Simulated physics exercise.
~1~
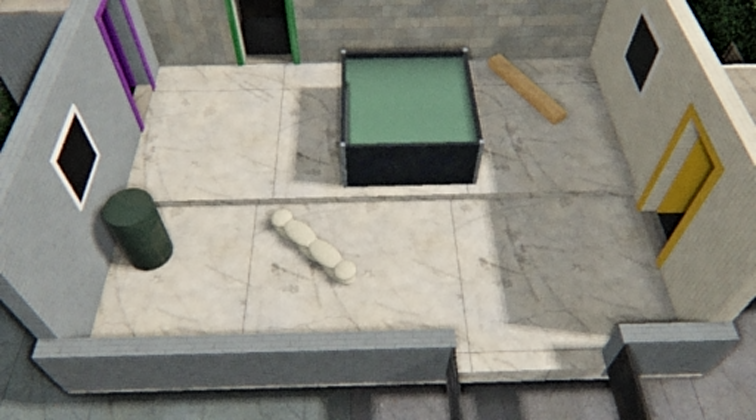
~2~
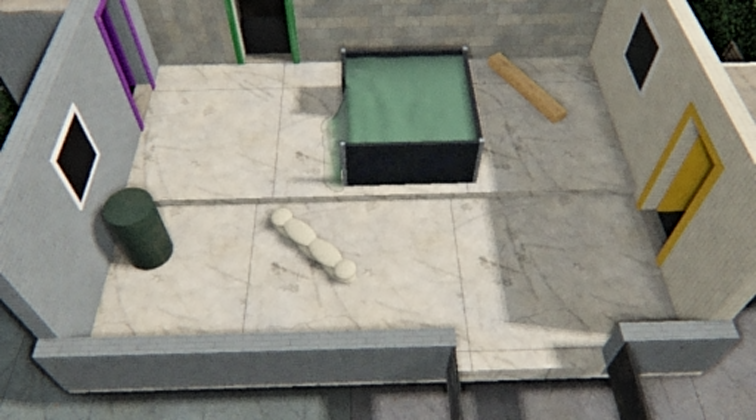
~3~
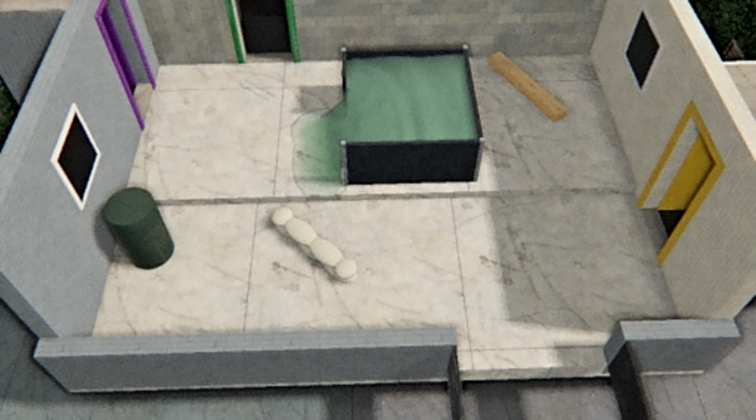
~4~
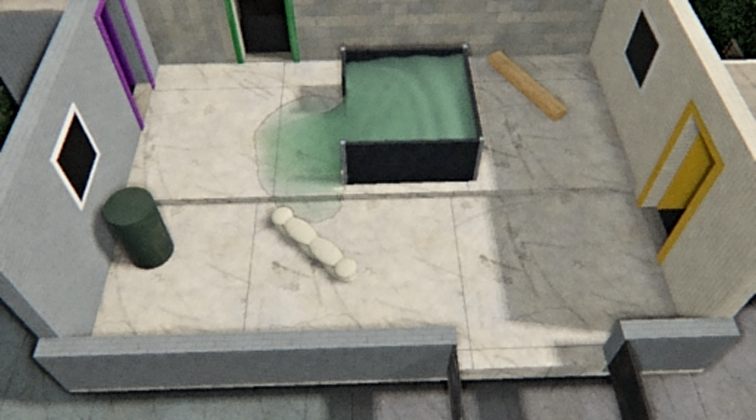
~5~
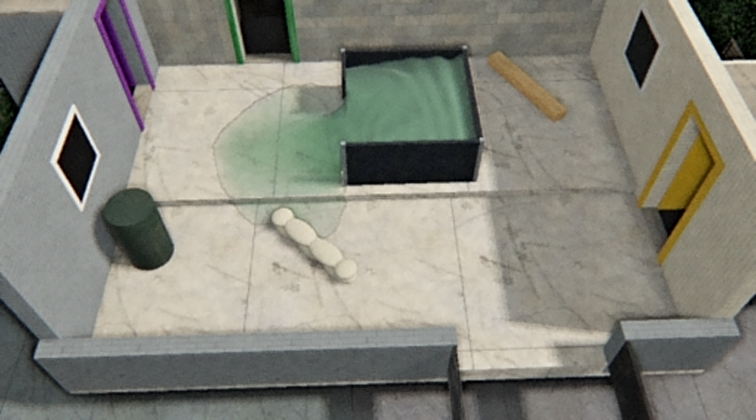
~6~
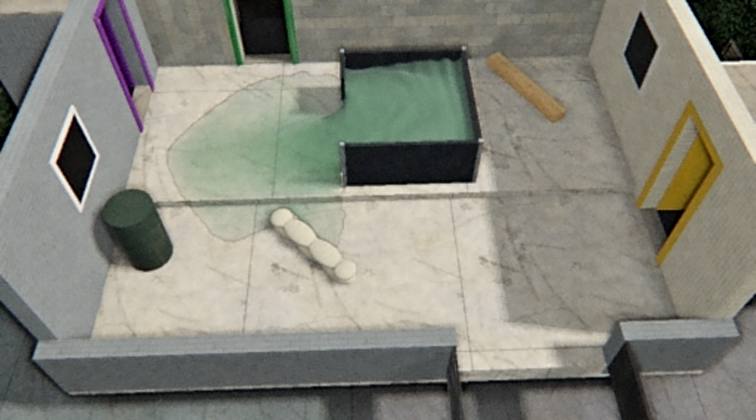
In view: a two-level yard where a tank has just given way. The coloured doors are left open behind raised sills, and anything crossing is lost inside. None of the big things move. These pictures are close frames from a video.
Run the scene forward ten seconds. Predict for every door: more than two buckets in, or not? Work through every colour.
The yellow door: More than two; the purple door: More than two; the green door: More than two.
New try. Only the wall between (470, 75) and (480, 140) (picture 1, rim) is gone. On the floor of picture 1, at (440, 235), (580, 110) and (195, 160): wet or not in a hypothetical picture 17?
Going through them, the first would be still bare, the next submerged and the last still bare.
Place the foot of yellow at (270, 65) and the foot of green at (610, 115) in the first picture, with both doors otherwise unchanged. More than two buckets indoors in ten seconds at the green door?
Well, the green door doesn't reach it, as it turns out.
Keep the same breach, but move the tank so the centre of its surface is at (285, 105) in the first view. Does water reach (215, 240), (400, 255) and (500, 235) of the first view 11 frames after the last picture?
I'd call them watered, still dry and still dry, in the order asked.
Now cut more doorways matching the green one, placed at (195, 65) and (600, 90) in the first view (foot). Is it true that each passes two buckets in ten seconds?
Taking them in the order asked, one ends up above, the other ends up below.
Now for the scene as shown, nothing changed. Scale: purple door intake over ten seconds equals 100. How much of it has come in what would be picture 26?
Roughly 90 percent.
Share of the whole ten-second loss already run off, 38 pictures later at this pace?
Note - share reached: 50 %.
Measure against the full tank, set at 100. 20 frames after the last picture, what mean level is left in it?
Near 28 in a hundred.
A moment on, water covers 30 % of the floor; the yellow door not reached, the purple door under two buckets in, the green door under two buckets in.
Next, water covers 40 % of the floor; the yellow door not reached, the purple door over two buckets in, the green door under two buckets in.
Then, water covers 50 % of the floor; the yellow door not reached, the purple door far over two buckets in, the green door under two buckets in.
Later, water covers 75 % of the floor; the yellow door not reached, the purple door far over two buckets in, the green door over two buckets in.
In the end, water covers 90 % of the floor; the yellow door far over two buckets in, the purple door far over two buckets in, the green door over two buckets in.
